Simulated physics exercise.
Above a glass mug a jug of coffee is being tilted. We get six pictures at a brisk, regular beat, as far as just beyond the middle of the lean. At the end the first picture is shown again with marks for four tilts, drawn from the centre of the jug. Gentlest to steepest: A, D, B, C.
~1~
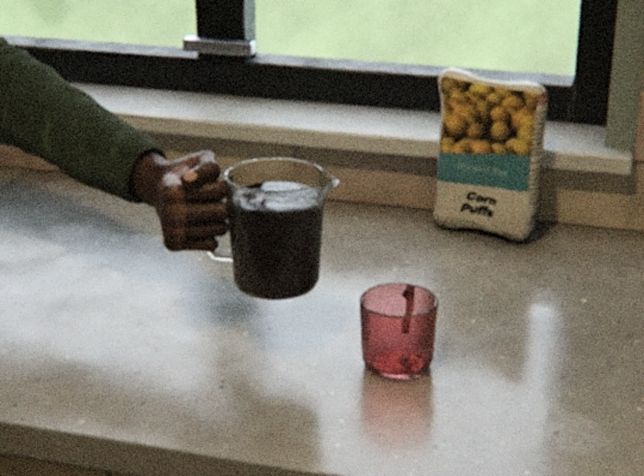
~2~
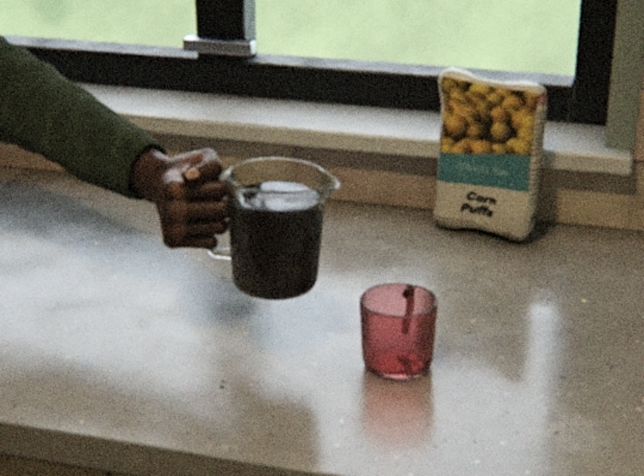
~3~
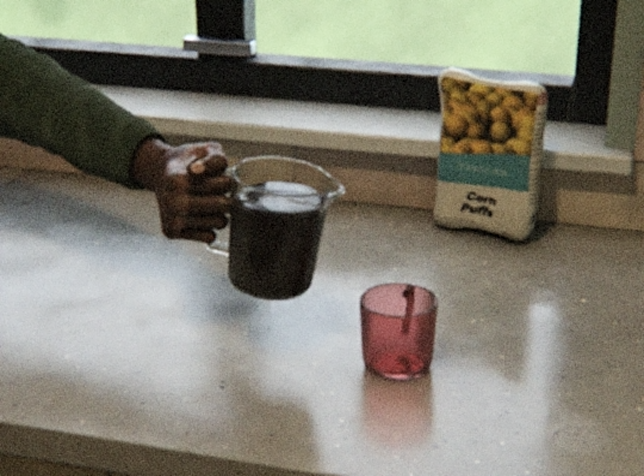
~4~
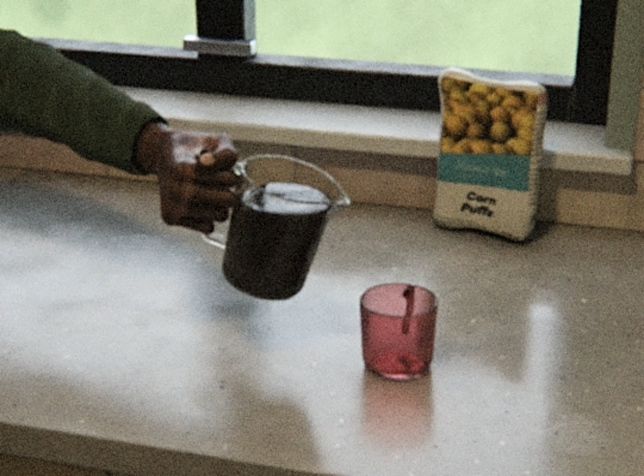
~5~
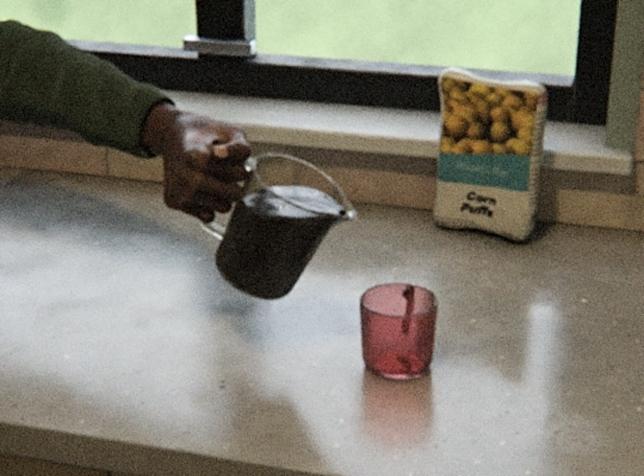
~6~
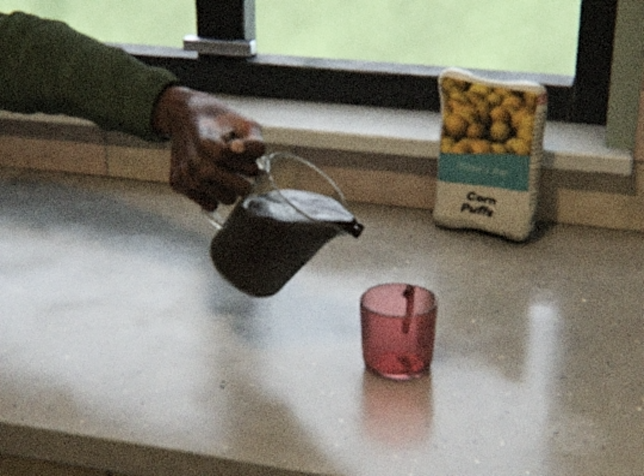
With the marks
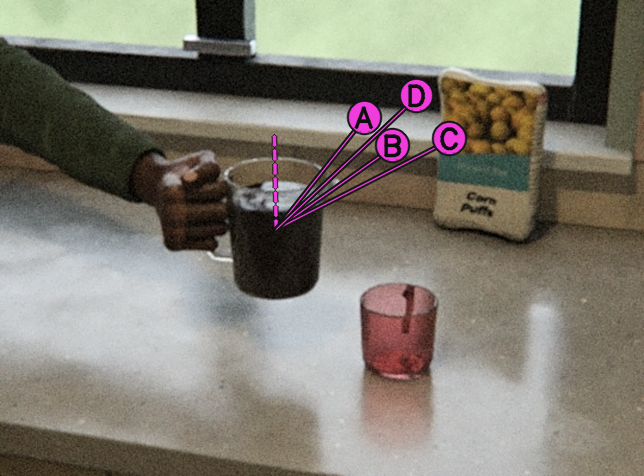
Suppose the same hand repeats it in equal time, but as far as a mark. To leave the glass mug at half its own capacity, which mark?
Best: B.
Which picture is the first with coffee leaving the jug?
Picture 6.
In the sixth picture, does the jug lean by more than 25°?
Yes, it does.
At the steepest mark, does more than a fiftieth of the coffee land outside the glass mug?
No, it does not.
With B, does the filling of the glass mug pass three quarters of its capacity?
No, less.
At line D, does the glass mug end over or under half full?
Under half.
On the marked copy, A at (354, 131); B at (379, 156); C at (435, 147); D at (404, 108).
Choosing A, the glass mug ends with about 18 % of what it can hold.
Choosing B, the glass mug ends with about 49 % of what it can hold.
Choosing C, the glass mug ends with about 70 % of what it can hold.
Choosing D, the glass mug ends with about 31 % of what it can hold.
